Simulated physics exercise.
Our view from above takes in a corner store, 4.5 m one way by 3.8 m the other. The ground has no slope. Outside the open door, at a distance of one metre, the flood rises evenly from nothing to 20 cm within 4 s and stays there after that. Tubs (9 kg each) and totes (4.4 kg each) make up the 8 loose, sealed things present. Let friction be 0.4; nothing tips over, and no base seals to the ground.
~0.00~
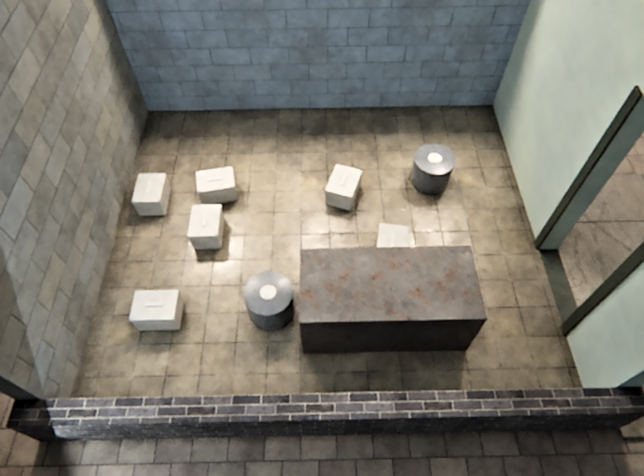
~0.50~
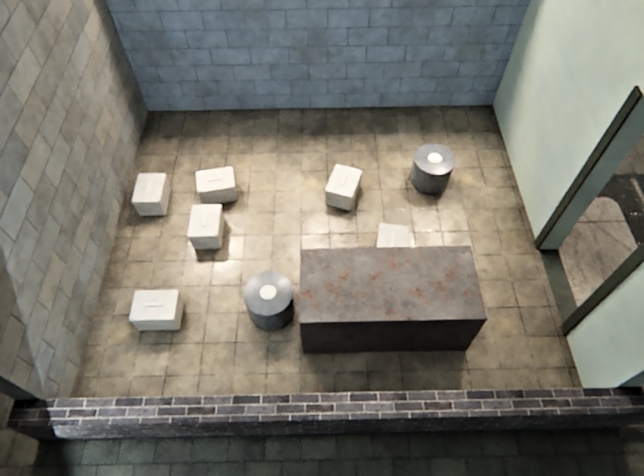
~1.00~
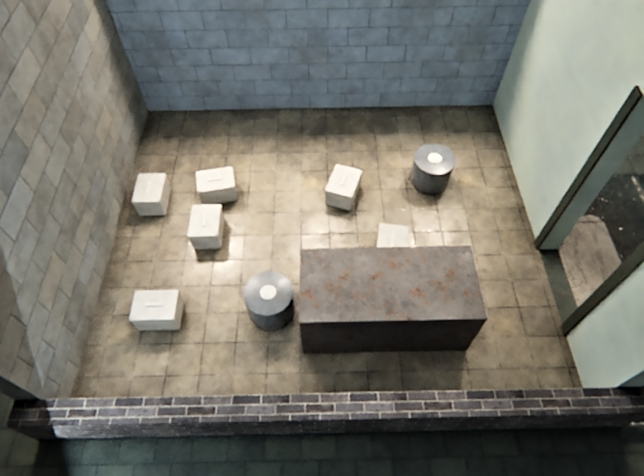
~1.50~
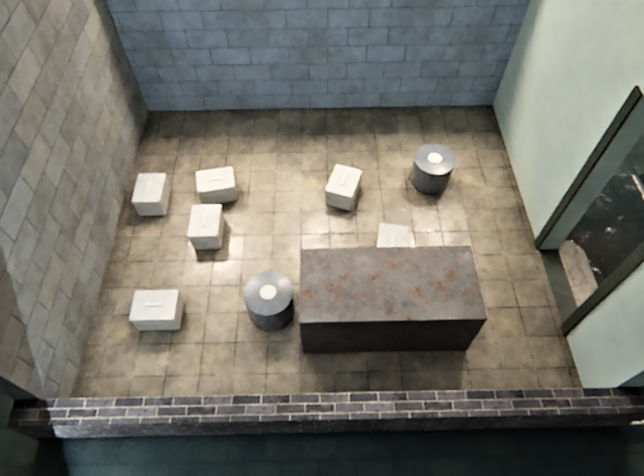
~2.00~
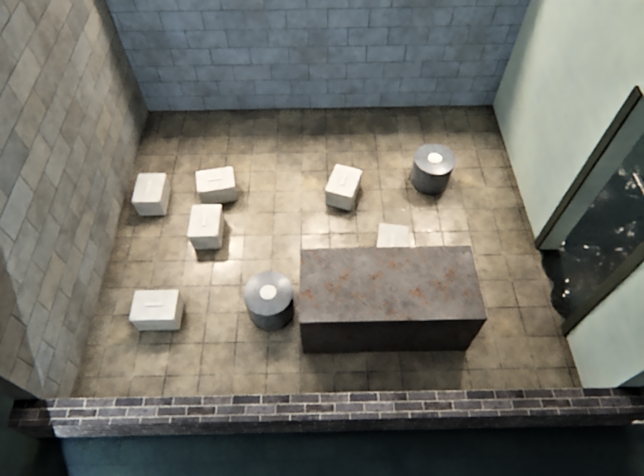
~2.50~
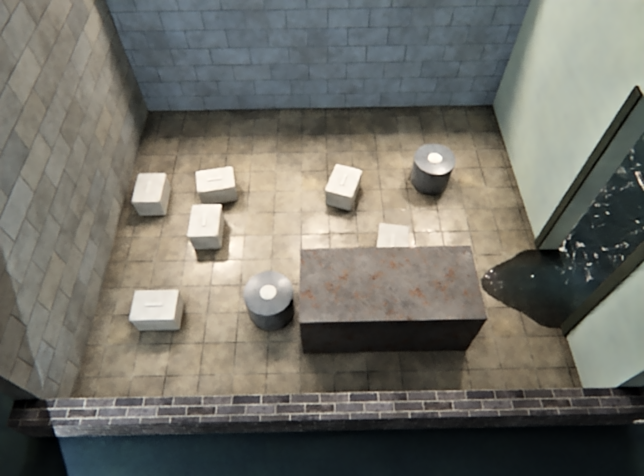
A large dark rectangular block with a rust-flecked top stands right of centre on the tan tiled floor of a walled room, seen from above. Six pale boxes and two grey cylinders sit around it, with an open doorway at right and a low brick edge in front. Dark water spreads outside, then creeps through the doorway onto the floor, while the objects and camera stay still.
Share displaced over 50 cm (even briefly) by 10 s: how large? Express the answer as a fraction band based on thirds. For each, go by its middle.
The band is one third to two thirds.
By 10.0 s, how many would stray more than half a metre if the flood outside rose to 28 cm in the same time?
That would give 6.
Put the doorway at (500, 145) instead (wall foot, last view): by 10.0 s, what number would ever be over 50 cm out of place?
In that case the number is 7.
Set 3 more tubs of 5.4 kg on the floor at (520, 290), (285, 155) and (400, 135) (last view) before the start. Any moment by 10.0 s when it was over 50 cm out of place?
Taking them in order, the first is beyond that distance, the second is beyond that distance and the third is within that distance.
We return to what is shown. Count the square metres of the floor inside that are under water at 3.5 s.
Somewhere about 2.0 m2, give or take.
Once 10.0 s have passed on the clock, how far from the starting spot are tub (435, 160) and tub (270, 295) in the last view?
Respectively 20 and 0 cm.
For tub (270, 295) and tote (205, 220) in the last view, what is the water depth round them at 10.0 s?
About 2 and 4 cm.
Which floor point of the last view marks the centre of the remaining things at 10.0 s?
The average lands around (219, 222).
After 3.5 s 0 of 8 are over 50 cm from their spots; 0 afloat.
After 4.5 s 0 of 8 are over 50 cm from their spots; 0 afloat.
After 7.0 s 2 of 8 are over 50 cm from their spots; 0 afloat.
After 10.0 s 3 of 8 are over 50 cm from their spots, and 3 have been at some point; 6 afloat.
